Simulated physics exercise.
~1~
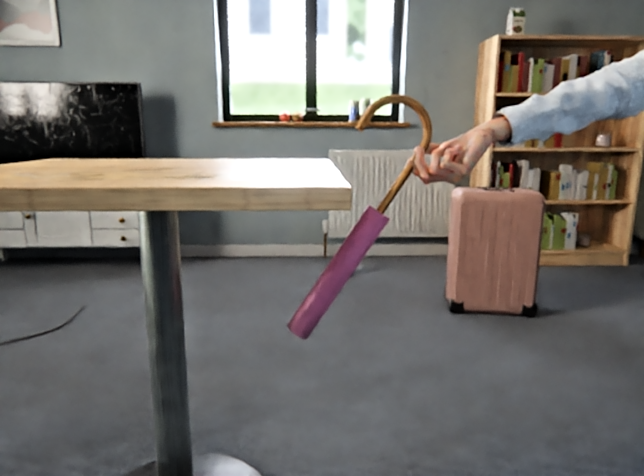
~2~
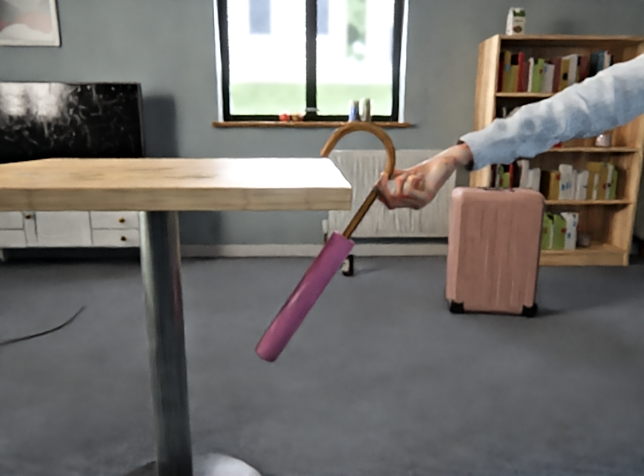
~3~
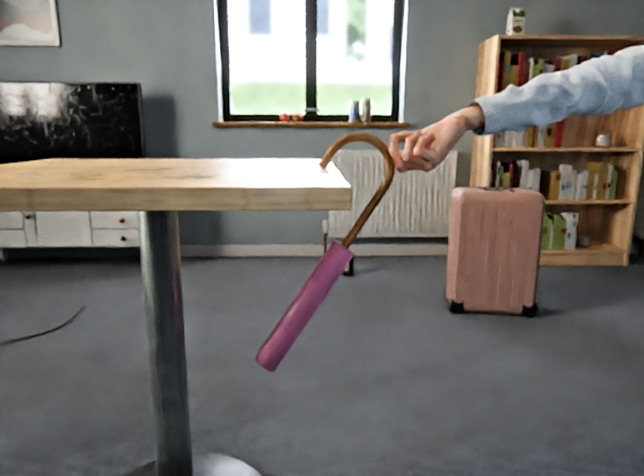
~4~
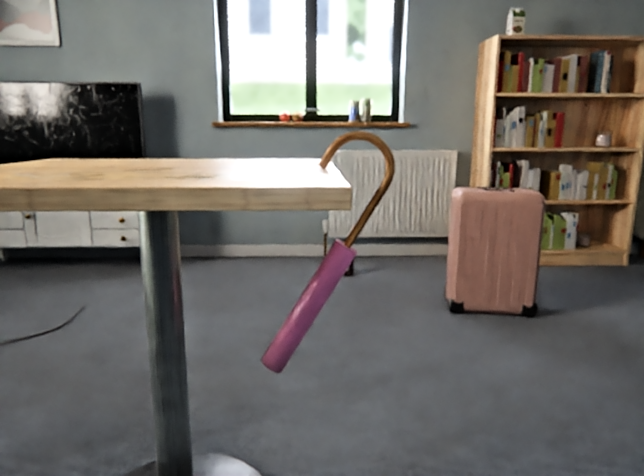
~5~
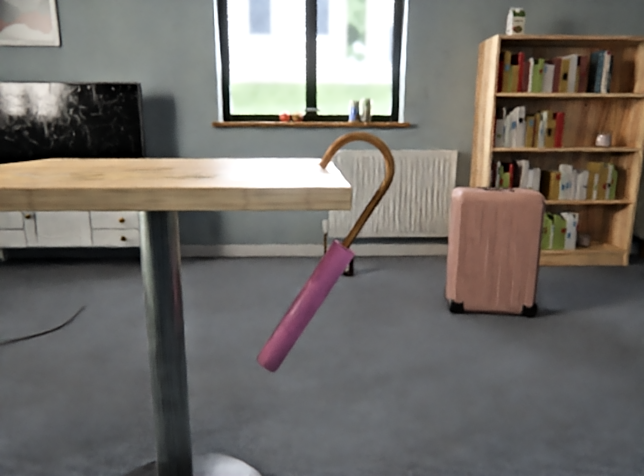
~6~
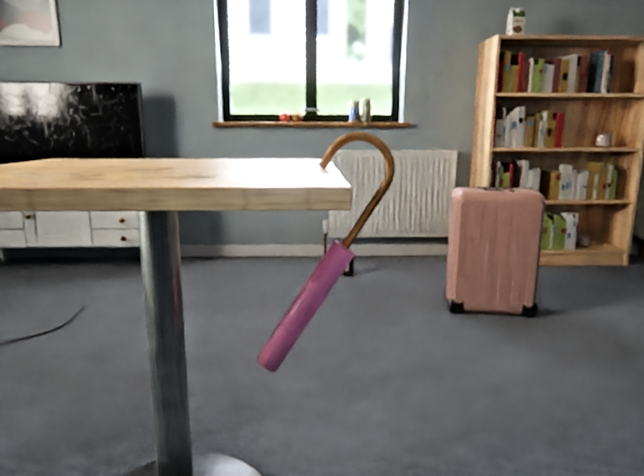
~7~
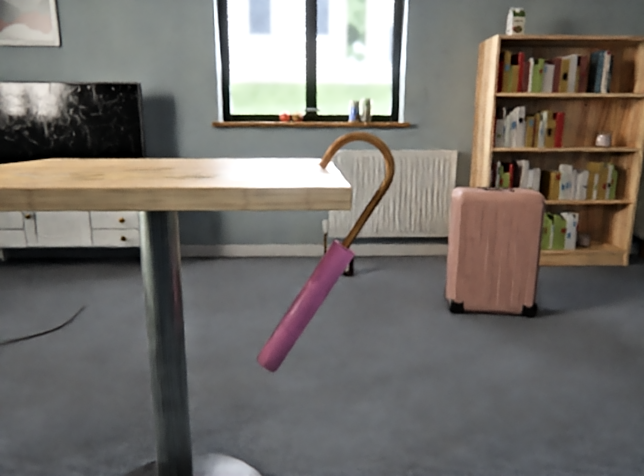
The footage shows a hand lowering a pink umbrella leftward and hooking its curved brown handle over the right edge of a wooden table. The fingers let go and the arm withdraws to the right, leaving the umbrella hanging at a slant, almost motionless, from the tabletop.
